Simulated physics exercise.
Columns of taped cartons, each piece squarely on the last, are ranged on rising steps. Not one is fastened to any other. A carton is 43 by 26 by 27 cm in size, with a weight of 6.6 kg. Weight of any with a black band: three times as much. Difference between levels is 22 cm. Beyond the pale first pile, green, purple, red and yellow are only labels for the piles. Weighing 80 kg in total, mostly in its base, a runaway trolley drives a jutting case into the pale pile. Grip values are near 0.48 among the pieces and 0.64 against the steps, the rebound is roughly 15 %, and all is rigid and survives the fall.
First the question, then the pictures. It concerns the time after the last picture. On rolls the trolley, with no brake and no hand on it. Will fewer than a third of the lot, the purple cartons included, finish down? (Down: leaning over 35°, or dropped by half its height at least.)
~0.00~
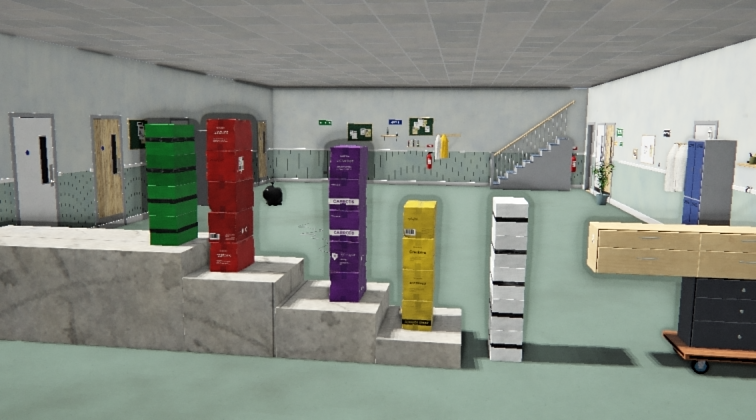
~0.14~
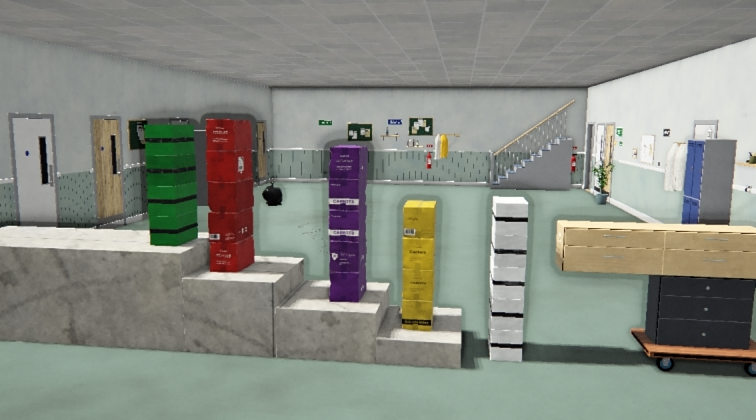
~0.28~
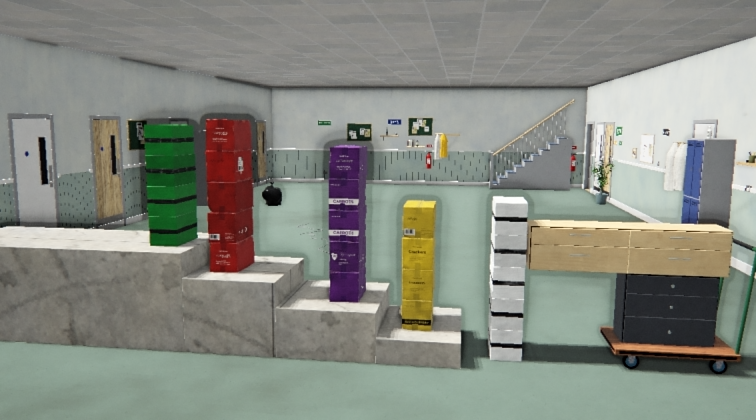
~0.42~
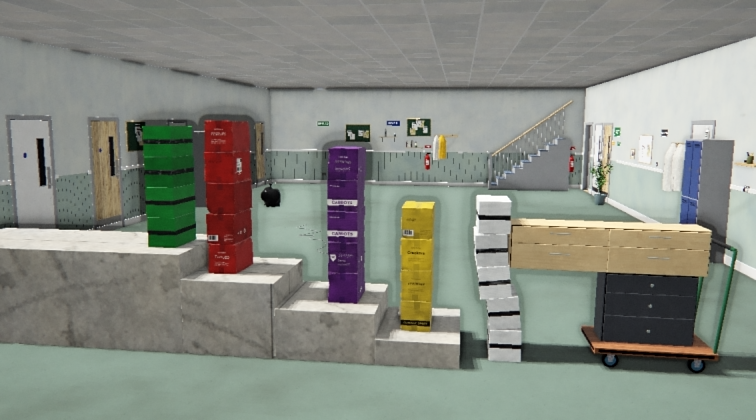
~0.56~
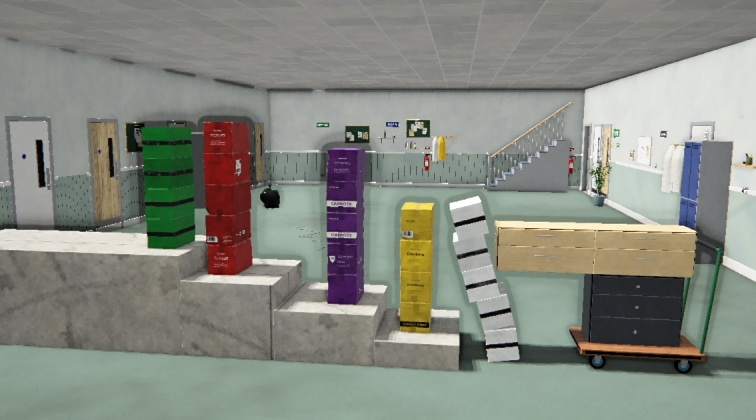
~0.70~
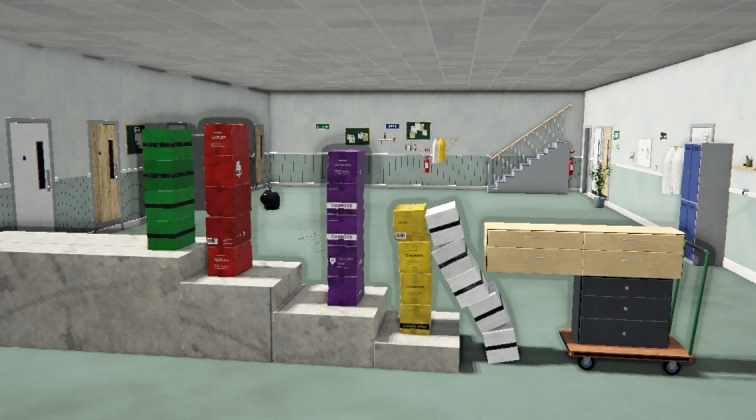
No - over a third end down.
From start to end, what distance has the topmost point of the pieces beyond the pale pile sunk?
I'd put it at around 0 cm.
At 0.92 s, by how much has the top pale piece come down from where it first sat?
Some 20 centimetres.
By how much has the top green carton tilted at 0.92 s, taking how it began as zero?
Roughly 0°.
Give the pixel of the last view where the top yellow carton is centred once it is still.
Somewhere around pixel (321, 248).
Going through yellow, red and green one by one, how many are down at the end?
Yellow 3, red 0, green 0.
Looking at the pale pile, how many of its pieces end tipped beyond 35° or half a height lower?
In total, 4 of the pale pieces.
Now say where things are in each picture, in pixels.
In the first picture (places mark the middle of the side facing us), load (605, 242) 56 cm short; top purple carton (345, 163); top green carton (159, 140); the rest undisturbed.
Load (571, 240) 29 cm short; top purple carton (344, 163), in the second picture.
Load (538, 239) 29 mm short; top purple carton (344, 163), in the third picture.
Load (518, 238) 13 cm in; top purple carton (343, 164); the rest undisturbed, in the fourth picture.
Load (504, 240) 22 cm in, top of the pale pile leaning 16°; top purple carton (342, 166); the rest undisturbed, in the fifth picture.
Load (494, 242) 31 cm in, top of the pale pile leaning 18°; top purple carton (342, 167); top yellow carton (409, 226) leaning 3°; one has shifted, in the sixth picture.
After 0.92 s, 4 of the pale pile down; none of the 5 purple cartons down (0 of 18 in all colours); top purple carton unmoved; top yellow carton leaning 14°.
After 1.32 s, 4 of the pale pile down; none of the 5 purple cartons down (3 of 18 in all colours); top purple carton leaning 34°, 9 cm lower; top yellow carton leaning 39°, 14 cm lower.
At rest (2.1 s), 4 of the pale pile down; 5 of the 5 purple cartons down (8 of 18 in all colours); top purple carton leaning 45°, 63 cm lower; top yellow carton leaning 45°, 25 cm lower. That is 100 per cent. As the last picture would show them, middles, top purple carton near (292, 235), top yellow carton near (321, 248).
